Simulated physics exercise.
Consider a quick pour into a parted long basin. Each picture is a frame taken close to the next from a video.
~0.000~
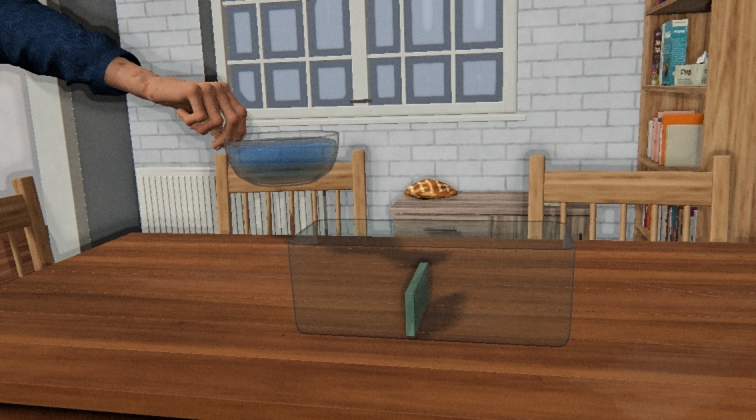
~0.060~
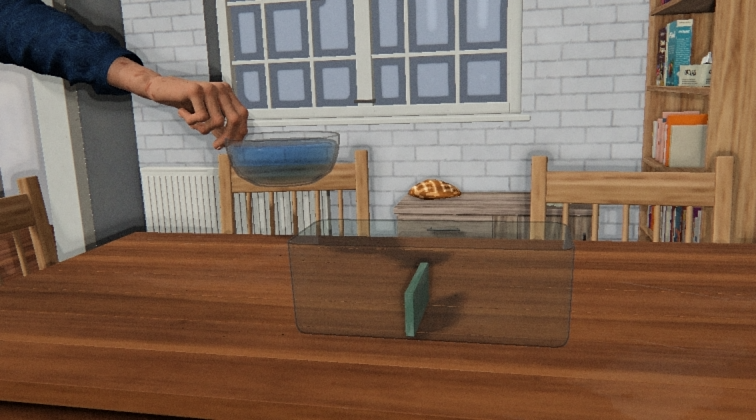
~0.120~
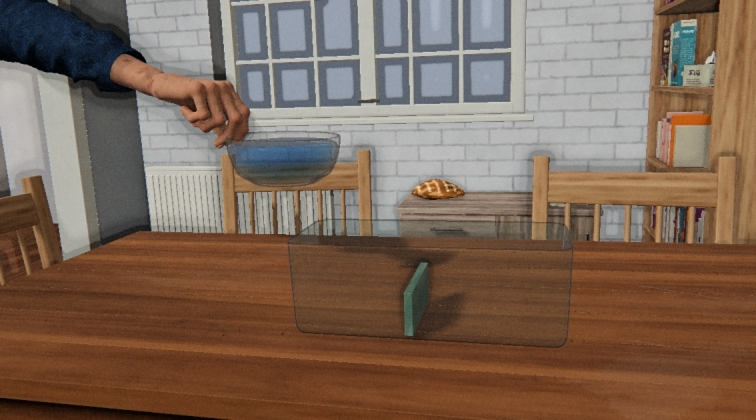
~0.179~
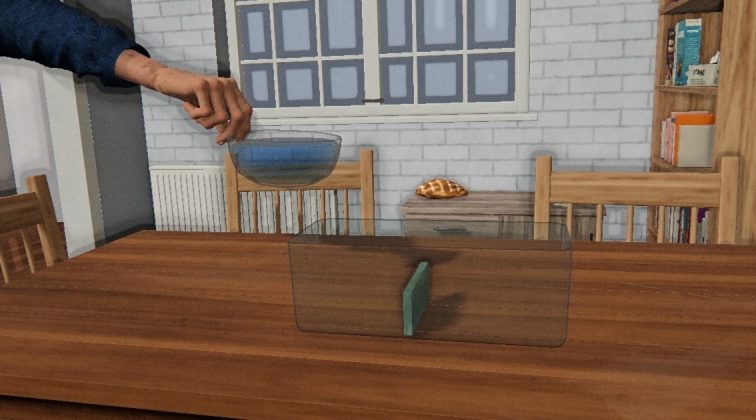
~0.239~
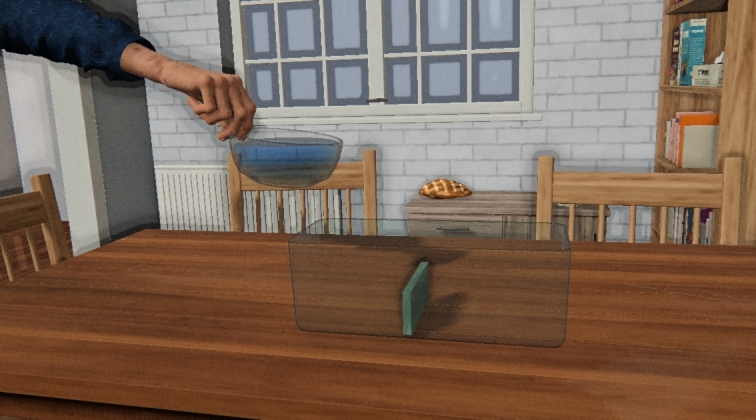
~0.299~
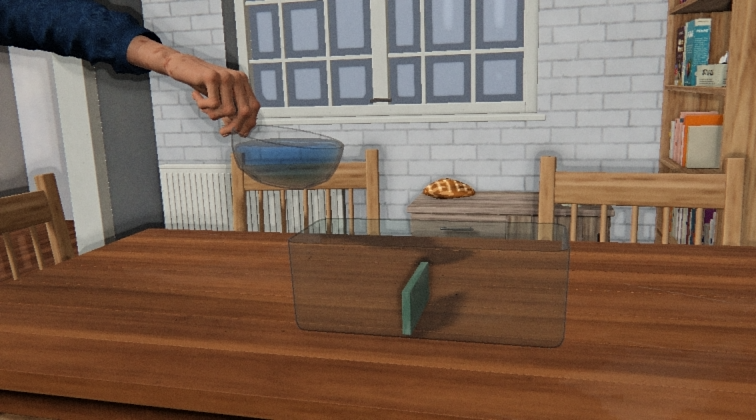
In a dining room with a white brick wall, a hand holds a clear bowl of blue liquid above the left side of a long transparent basin parted by a short green wall on a wooden table. The bowl stays nearly level at first, then tilts slightly, its right side dipping.
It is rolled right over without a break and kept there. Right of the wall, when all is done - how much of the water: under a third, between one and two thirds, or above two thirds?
I'd put the amount right of the wall under the one-third mark.
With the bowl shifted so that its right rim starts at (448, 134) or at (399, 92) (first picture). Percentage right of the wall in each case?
The first gives 100 %, the second 85 %.
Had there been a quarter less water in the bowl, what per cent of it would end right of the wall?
That share would be some 0 parts in a hundred.
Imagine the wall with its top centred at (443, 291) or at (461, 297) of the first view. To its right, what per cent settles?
My guess is some 10 percent the first time and some 15 percent the second.
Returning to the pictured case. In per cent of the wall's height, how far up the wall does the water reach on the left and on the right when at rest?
On the left 60 %, on the right 0 %.
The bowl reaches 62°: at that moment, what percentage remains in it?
Amount still in: Approx. 40 %.
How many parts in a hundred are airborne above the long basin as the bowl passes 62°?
Around 30 in a hundred, more or less.
A moment on, the bowl is tipped part way and 38 per cent is still to pour, 34 is left of the wall and 0 right of it.
Next, the bowl is tipped on its side and 3 per cent is still to pour, 93 is left of the wall and 1 right of it.
Then the bowl is tipped right over and 0 per cent is still to pour, 99 is left of the wall and 1 right of it.
Later the bowl is tipped right over and 0 per cent is still to pour, 99 is left of the wall and 1 right of it.
In the end 99 per cent lies left of the wall, 1 right of it and 0 outside.
